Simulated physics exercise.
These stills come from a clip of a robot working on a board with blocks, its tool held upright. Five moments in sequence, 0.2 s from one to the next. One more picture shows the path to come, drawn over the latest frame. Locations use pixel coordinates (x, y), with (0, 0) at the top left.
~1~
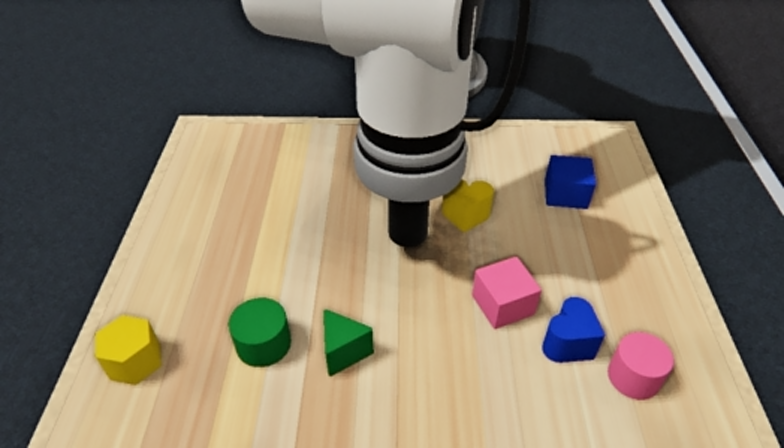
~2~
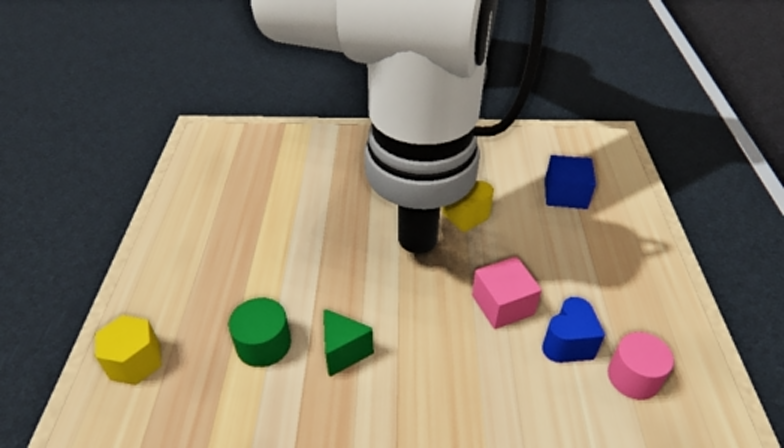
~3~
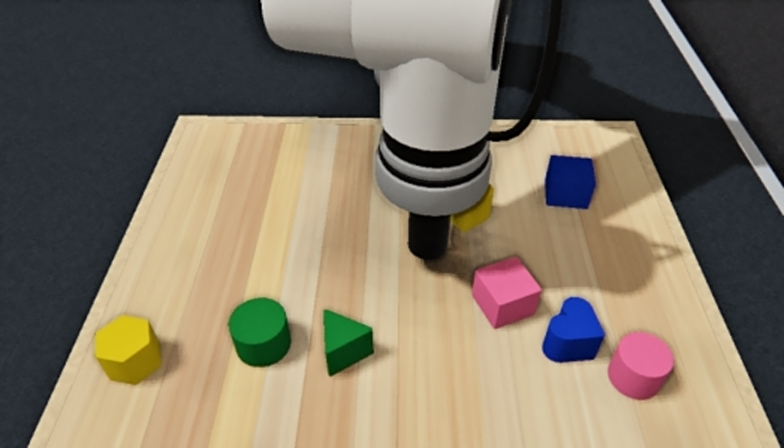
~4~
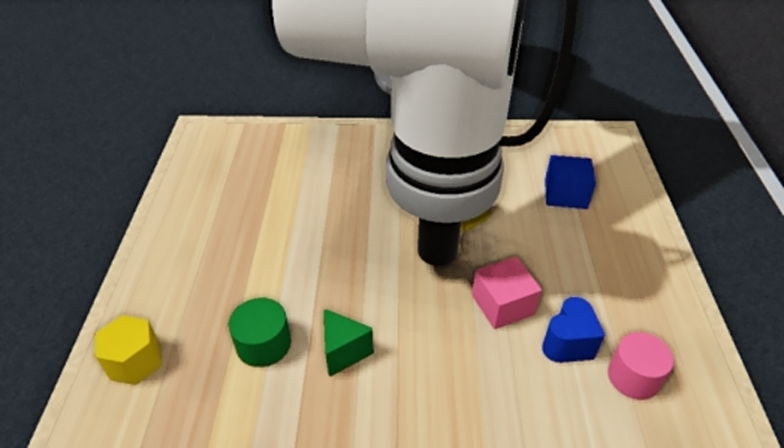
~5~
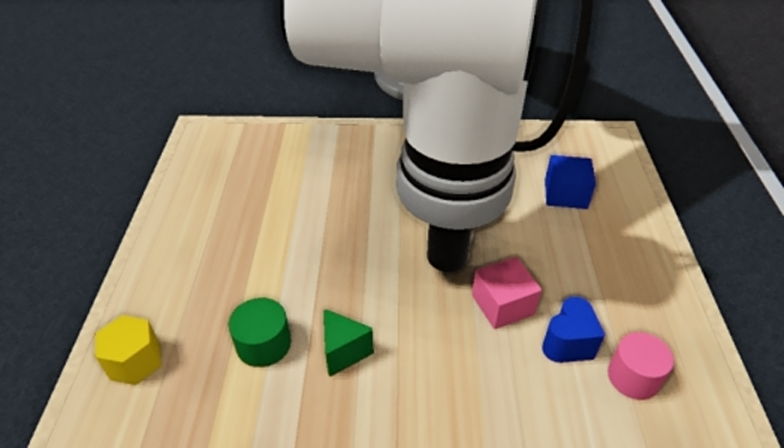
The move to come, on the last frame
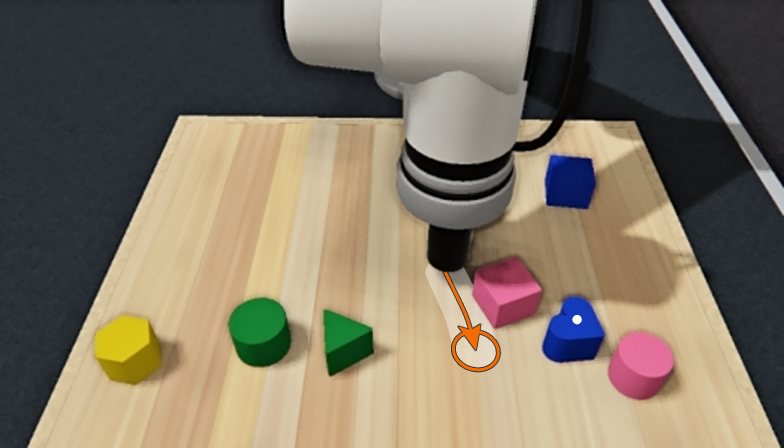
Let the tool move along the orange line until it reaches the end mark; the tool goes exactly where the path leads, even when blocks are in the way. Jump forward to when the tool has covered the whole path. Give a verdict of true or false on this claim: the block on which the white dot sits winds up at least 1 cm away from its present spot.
That is false.
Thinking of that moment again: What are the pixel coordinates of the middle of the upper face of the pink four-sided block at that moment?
Put as a pixel place, it's (526, 295).
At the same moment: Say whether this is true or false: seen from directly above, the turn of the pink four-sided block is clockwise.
False
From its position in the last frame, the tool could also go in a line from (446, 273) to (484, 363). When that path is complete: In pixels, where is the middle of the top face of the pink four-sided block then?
I'd expect the centre of its top face to be at (526, 296).
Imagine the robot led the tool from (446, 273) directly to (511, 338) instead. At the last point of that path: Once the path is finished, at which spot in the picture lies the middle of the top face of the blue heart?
About (612, 324).
Path on the board, from (446, 273) by way of (457, 296) and (468, 322) to (476, 350); the dot is on the blue heart.
On the path given first. Halfway along, tool (466, 294); pink four-sided block (522, 289), turned 30° anticlockwise.
At the end, tool (479, 335); pink four-sided block (526, 295), turned 55° anticlockwise; blue heart in place.
